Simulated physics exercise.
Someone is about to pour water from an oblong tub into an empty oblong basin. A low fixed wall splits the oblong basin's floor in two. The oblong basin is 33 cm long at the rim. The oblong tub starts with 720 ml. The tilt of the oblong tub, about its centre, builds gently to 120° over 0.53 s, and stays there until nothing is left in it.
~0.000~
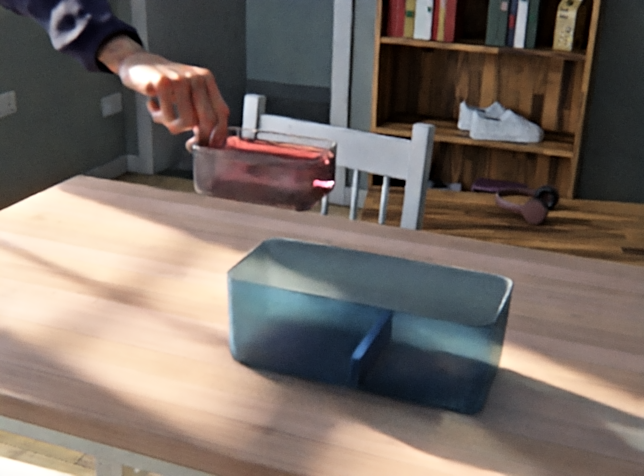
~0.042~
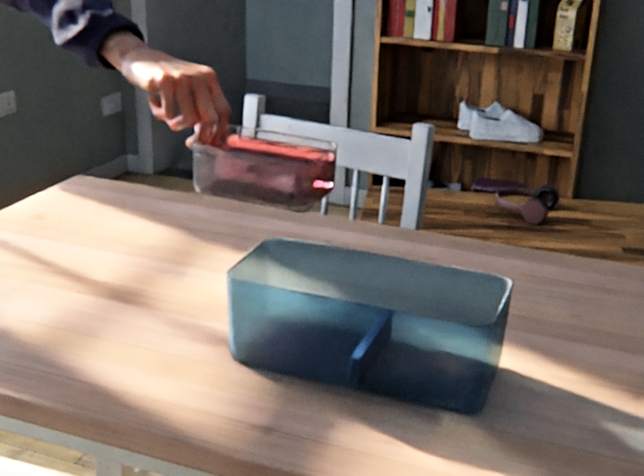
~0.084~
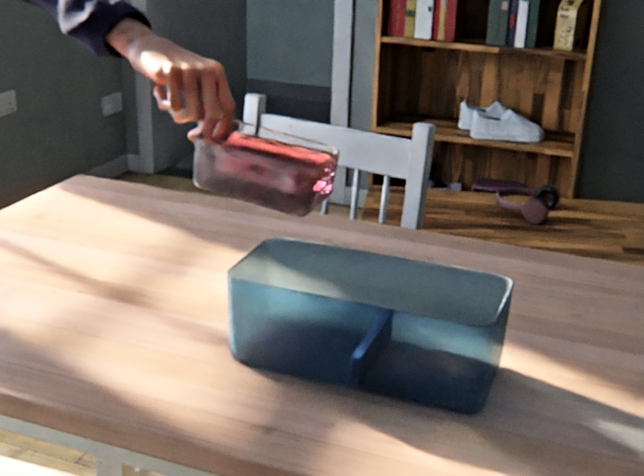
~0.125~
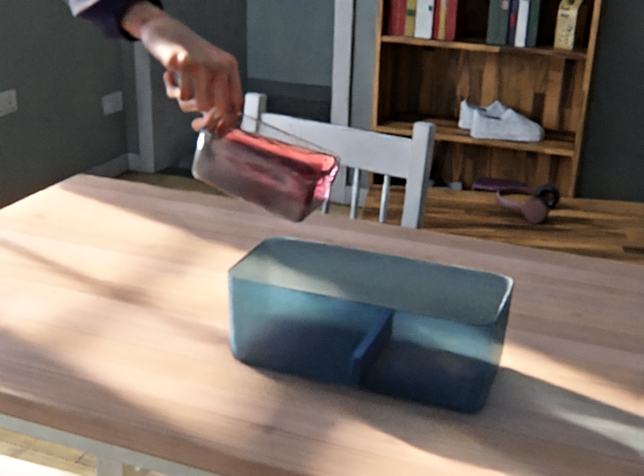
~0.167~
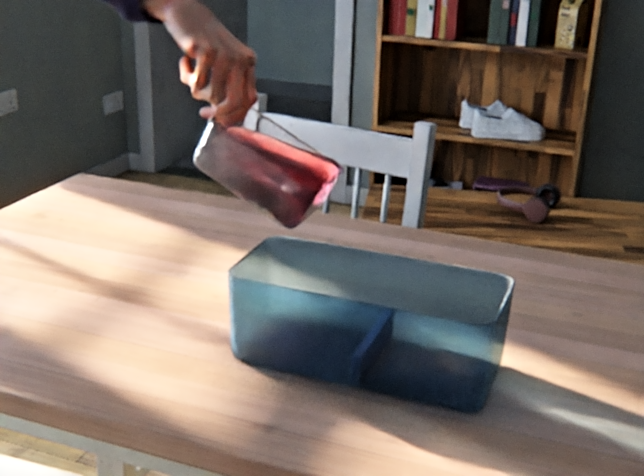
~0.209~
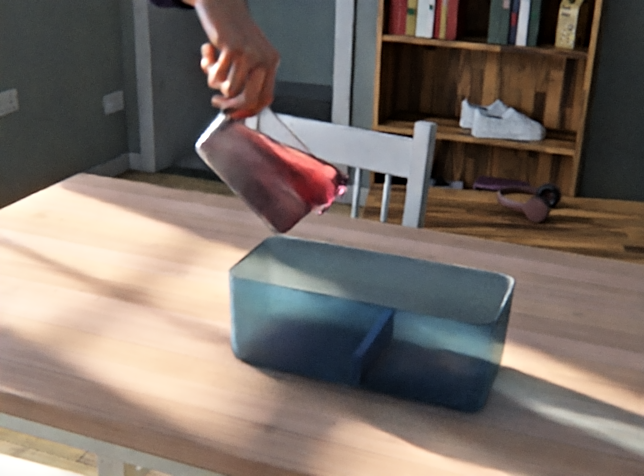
A hand held a small clear tub of reddish liquid above a divided blue basin on a wooden table, then gradually tilted it down to the right until a little liquid slipped over its edge.
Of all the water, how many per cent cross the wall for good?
The far part has some 22 per cent.
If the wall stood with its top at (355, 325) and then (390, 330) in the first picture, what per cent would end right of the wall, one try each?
First 35, then 15 per cent.
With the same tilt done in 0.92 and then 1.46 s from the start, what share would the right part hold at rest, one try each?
In turn about 40 and 55 per cent.
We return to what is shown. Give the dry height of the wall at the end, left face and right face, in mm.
Some 16 mm on the left and 30 mm on the right.
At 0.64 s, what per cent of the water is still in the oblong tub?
Near 1 in a hundred.
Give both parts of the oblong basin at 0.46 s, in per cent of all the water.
Left about 70, right about 8.
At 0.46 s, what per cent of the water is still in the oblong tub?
Near 9 in a hundred.
By 0.46 s the tilt is 114° and 9 per cent is still to pour, 70 is left of the wall and 8 right of it.
By 0.64 s the tilt is 120° and 1 per cent is still to pour, 64 is left of the wall and 18 right of it.
By 0.82 s the tilt is 120° and 0 per cent is still to pour, 69 is left of the wall and 22 right of it.
By 1.03 s the tilt is 120° and 0 per cent is still to pour, 70 is left of the wall and 23 right of it.
At rest 70 per cent lies left of the wall, 22 right of it and 8 outside.
